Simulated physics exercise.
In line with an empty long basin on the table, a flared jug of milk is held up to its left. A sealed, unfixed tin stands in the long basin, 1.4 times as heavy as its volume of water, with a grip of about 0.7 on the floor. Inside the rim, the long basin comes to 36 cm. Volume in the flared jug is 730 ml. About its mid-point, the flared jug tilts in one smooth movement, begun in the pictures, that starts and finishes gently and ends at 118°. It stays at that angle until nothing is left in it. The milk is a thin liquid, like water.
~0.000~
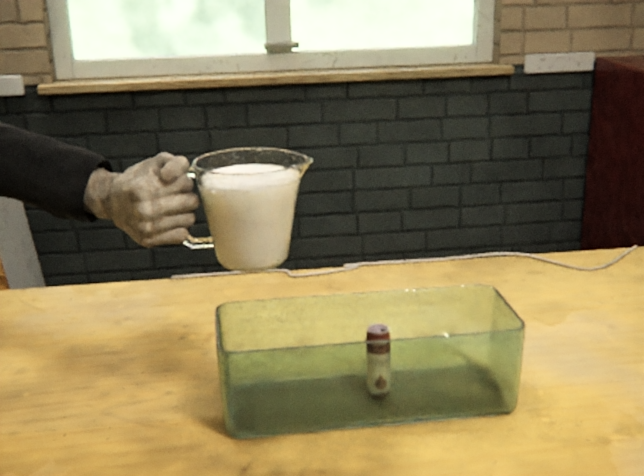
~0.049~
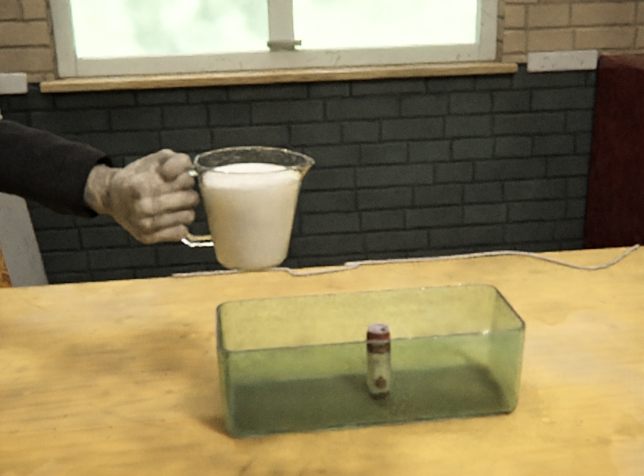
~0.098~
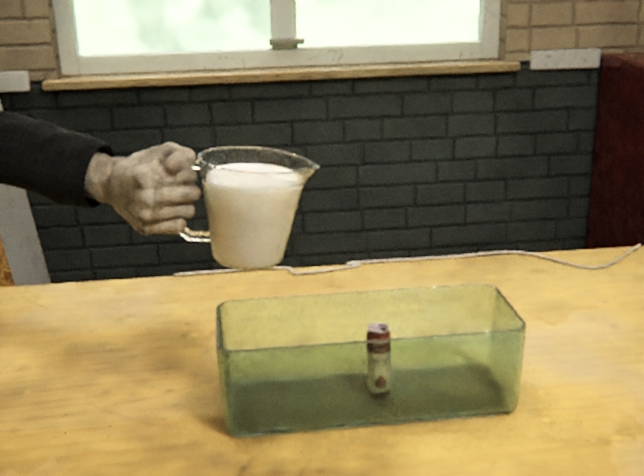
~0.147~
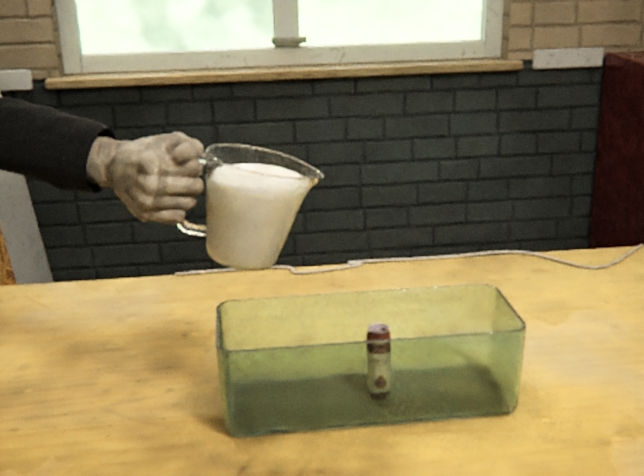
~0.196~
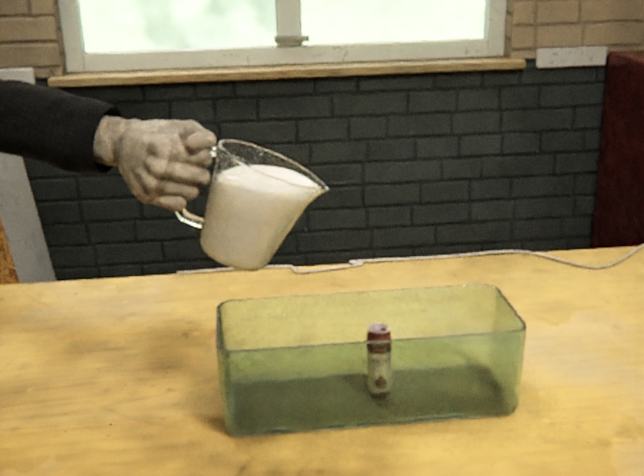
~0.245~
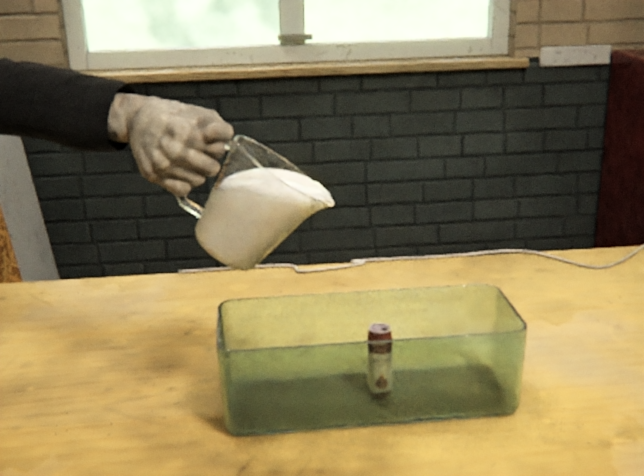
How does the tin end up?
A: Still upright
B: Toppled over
B, toppled over.
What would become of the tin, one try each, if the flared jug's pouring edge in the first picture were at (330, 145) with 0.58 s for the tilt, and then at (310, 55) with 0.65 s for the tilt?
In the first try it comes down; in the second it comes down.
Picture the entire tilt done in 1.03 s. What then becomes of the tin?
It tumbles over, then.
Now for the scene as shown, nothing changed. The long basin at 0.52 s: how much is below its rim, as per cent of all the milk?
38 %, roughly.
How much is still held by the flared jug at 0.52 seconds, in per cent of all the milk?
Near 36 in a hundred.
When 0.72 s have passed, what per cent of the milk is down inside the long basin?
Near 94 in a hundred.
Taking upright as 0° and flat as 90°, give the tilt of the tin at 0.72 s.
Some 20°.
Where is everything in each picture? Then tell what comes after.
In the first picture, tilt 0°; pouring edge (313, 159); surface from (200, 178) to (299, 172); the long basin's rim runs from (217, 328) to (509, 307); the tin's top is at (378, 332).
In the second picture, tilt 2°; pouring edge (315, 160); surface from (201, 177) to (299, 173).
In the third picture, tilt 7°; pouring edge (319, 165); surface from (204, 174) to (302, 175).
In the fourth picture, tilt 14°; pouring edge (324, 175); surface from (209, 173) to (308, 178).
In the fifth picture, tilt 25°; pouring edge (329, 188); surface from (214, 179) to (315, 182).
In the sixth picture, tilt 37°; pouring edge (332, 204); surface from (213, 193) to (324, 194); 2 per cent is over the edge.
Then, 0.52 s in, the tilt is 106° and 35 per cent is still to pour; the tin stands where it began.
Then, 0.72 s in, the tilt is 118° and 1 per cent is still to pour; the tin leans 22°.
Then, 0.92 s in, the tilt is 118° and 0 per cent is still to pour; the tin lies on its side.
Then, 1.15 s in, the tilt is 118° and 0 per cent is still to pour; the tin lies on its side.
Finally, the tin lies on its side.
